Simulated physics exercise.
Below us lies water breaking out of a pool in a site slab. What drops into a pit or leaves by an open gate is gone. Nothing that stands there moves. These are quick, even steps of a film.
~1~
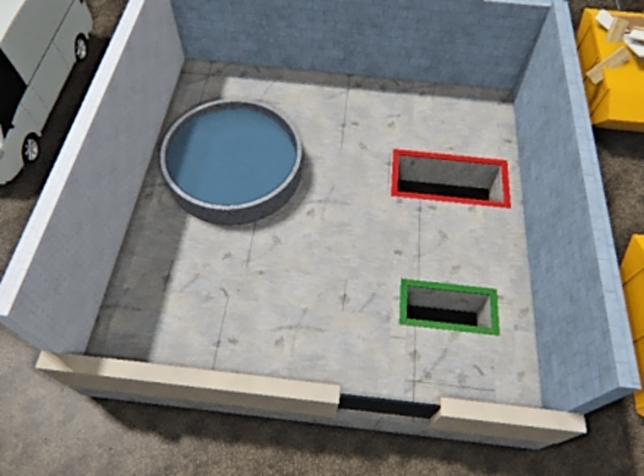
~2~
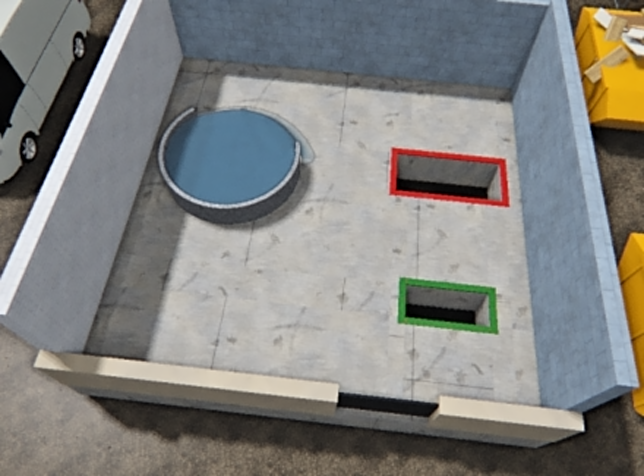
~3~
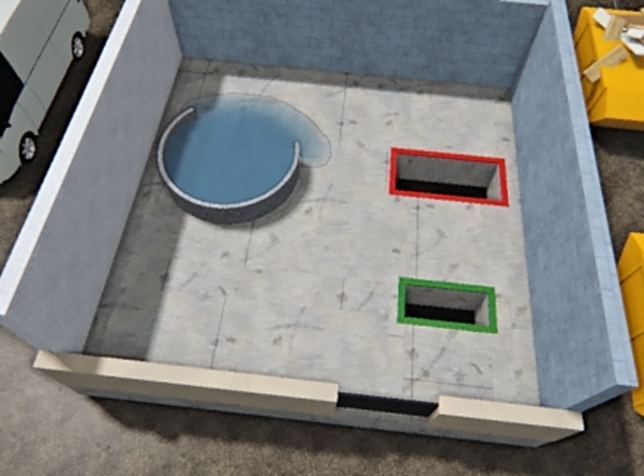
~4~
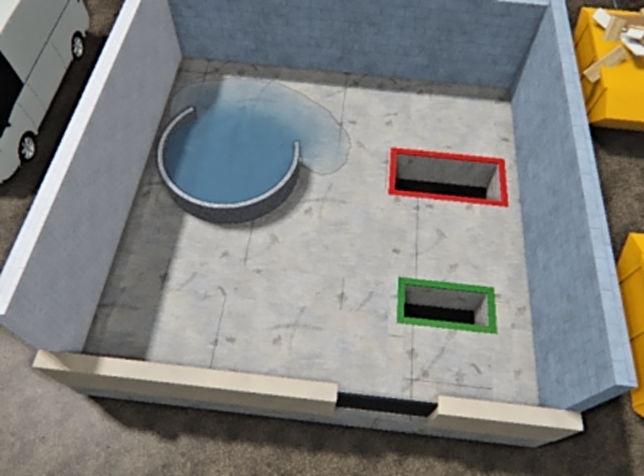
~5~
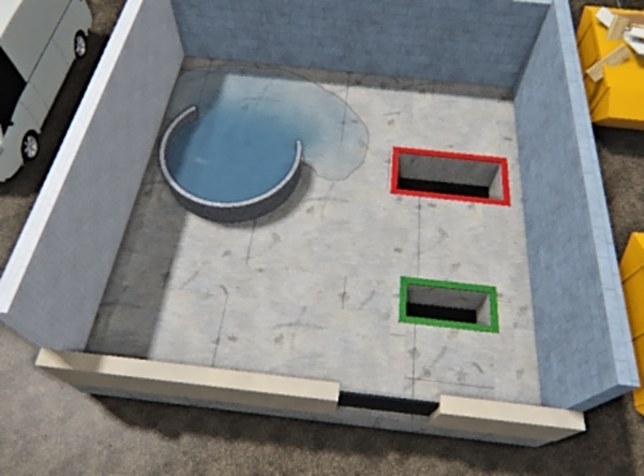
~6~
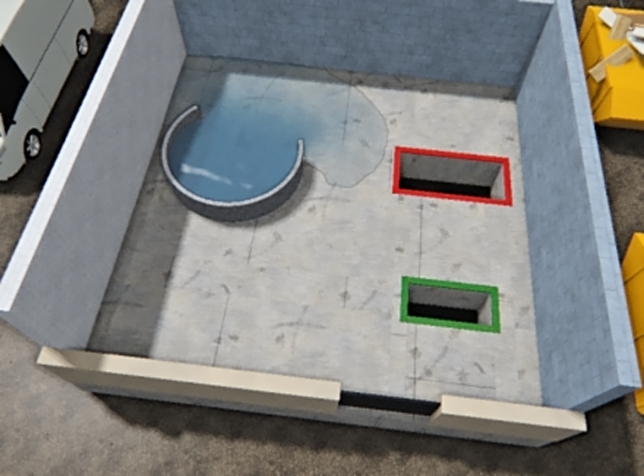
A walled square slab of pale, stained concrete is seen from high above at an angle, with a white van at the upper left and yellow containers along the right. A round grey tank of blue water stands at the upper left, across from a red-rimmed pit and a smaller green-rimmed one. The tank's far side opens and water spreads steadily backward and rightward across the floor, nearing the red-rimmed pit.
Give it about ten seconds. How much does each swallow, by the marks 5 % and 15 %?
In the end: The gate takes not even 5 %; the red pit takes above 15 %; the green pit takes not even 5 %.
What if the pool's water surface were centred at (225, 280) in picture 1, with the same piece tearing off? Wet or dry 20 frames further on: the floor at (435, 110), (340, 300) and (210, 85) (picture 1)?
In that order: Flooded, no water, under water.
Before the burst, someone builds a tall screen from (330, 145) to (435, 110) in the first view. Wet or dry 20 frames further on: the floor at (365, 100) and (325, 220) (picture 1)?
As listed: Awash, clear.
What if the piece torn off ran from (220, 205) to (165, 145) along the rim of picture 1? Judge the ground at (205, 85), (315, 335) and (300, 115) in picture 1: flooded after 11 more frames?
As listed: Flooded, dry, not flooded.
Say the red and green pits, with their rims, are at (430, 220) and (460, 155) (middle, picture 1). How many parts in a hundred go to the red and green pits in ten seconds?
Roughly, in per cent: Red 10, green 30.
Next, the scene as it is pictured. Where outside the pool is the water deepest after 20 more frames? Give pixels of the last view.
I would point to (513, 99).
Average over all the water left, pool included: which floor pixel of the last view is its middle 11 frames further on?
Roughly at (273, 119).
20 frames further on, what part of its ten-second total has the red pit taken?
About 5 per cent.
A moment on, water covers 25 % of the floor; the gate 0 %, the red pit 0 %, the green pit 0 %.
Next, water covers 30 % of the floor; the gate 0 %, the red pit 1 %, the green pit 0 %.
Then, water covers 35 % of the floor; the gate 0 %, the red pit 1 %, the green pit 0 %.
Later, water covers 60 % of the floor; the gate 0 %, the red pit 18 %, the green pit 1 %.
In the end, water covers 65 % of the floor; the gate 0 %, the red pit 36 %, the green pit 2 %.
